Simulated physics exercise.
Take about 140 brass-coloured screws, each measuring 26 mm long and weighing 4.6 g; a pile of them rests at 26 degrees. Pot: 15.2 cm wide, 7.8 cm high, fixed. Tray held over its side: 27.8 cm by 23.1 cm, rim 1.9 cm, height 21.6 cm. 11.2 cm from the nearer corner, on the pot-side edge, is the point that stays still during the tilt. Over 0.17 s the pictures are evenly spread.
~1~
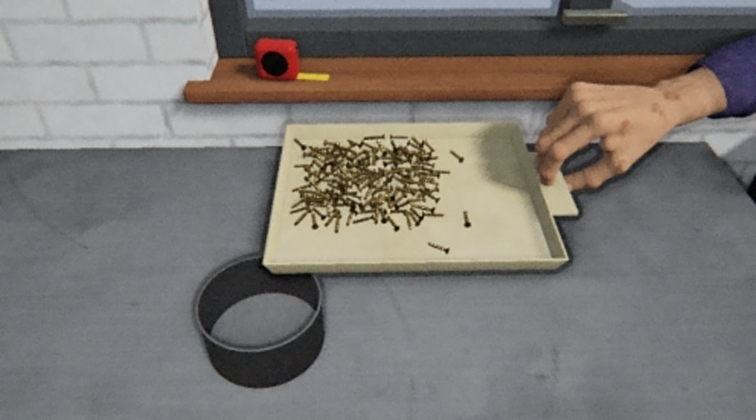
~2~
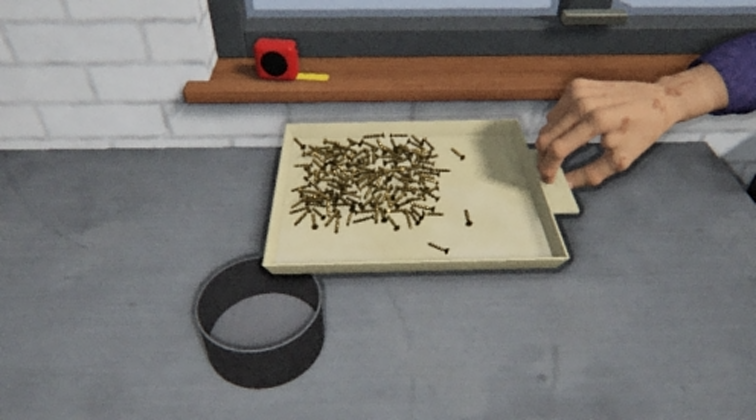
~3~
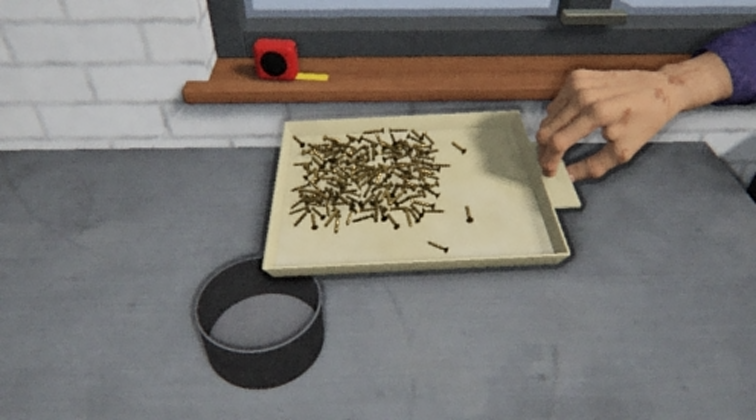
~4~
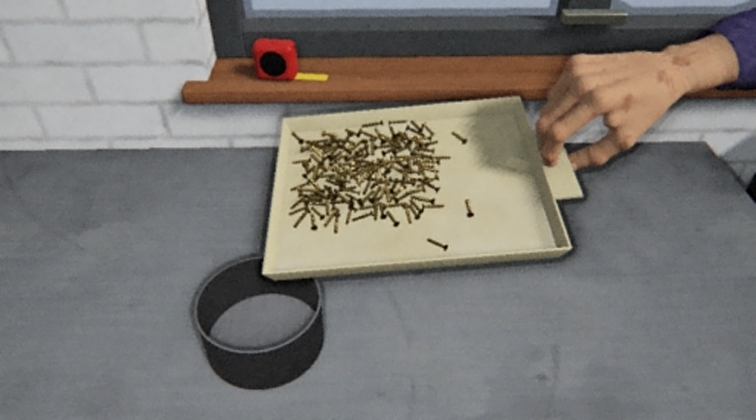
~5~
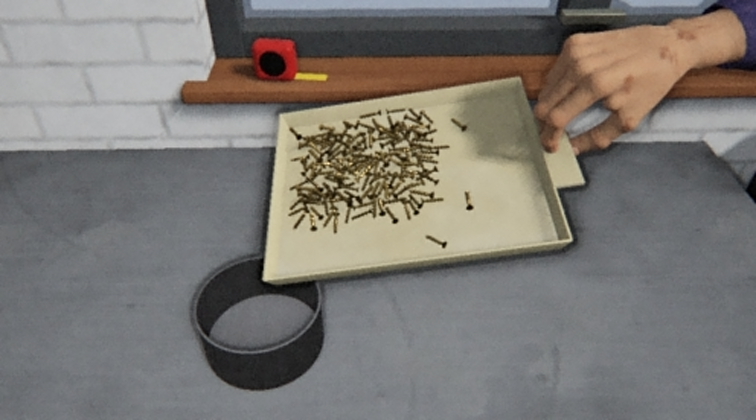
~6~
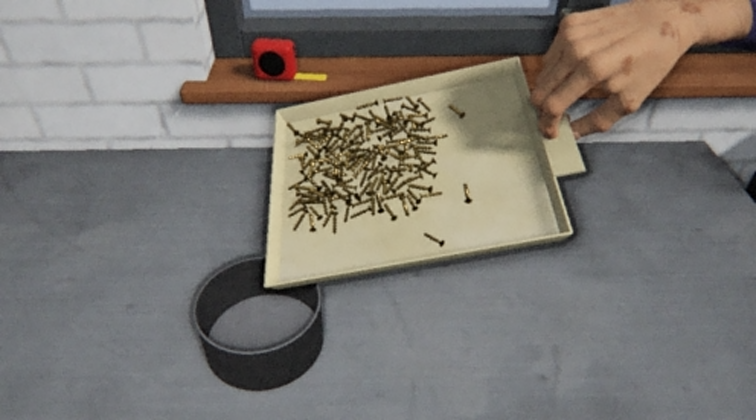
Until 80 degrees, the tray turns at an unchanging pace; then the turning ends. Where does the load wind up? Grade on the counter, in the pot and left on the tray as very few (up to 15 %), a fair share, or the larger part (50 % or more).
Counter: The larger part; pot: A fair share; left on the tray: Very few.
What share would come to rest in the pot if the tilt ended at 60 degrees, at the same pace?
In that case it comes to about 15 in a hundred.
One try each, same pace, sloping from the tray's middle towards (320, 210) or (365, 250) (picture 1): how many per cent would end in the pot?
I'd put it at roughly 50 per cent for the first tilt and roughly 20 per cent for the second.
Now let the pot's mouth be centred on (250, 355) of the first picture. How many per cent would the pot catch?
With the pot there, close to 95 per cent.
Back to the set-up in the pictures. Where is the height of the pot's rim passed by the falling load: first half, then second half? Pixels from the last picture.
Early: About (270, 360); late: About (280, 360).
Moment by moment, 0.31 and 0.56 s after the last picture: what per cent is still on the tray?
Close to 95 at the first time and 0 at the second.
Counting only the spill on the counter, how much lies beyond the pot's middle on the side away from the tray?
Some 40 per cent of the spill lies beyond the centre.
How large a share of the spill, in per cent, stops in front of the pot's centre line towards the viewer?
100 %.
Then, 0.19 s after the last picture, tilt 52 degrees; the tray holds 100 %, the pot 0 %.
Then, 0.31 s after the last picture, tilt 72 degrees; the tray holds 95 %, the pot 0 %.
Then, 0.56 s after the last picture, tilt 80 degrees; the tray holds 0 %, the pot 20 %.
In the end, counter 75 %, pot 20 %, tray 0 %.
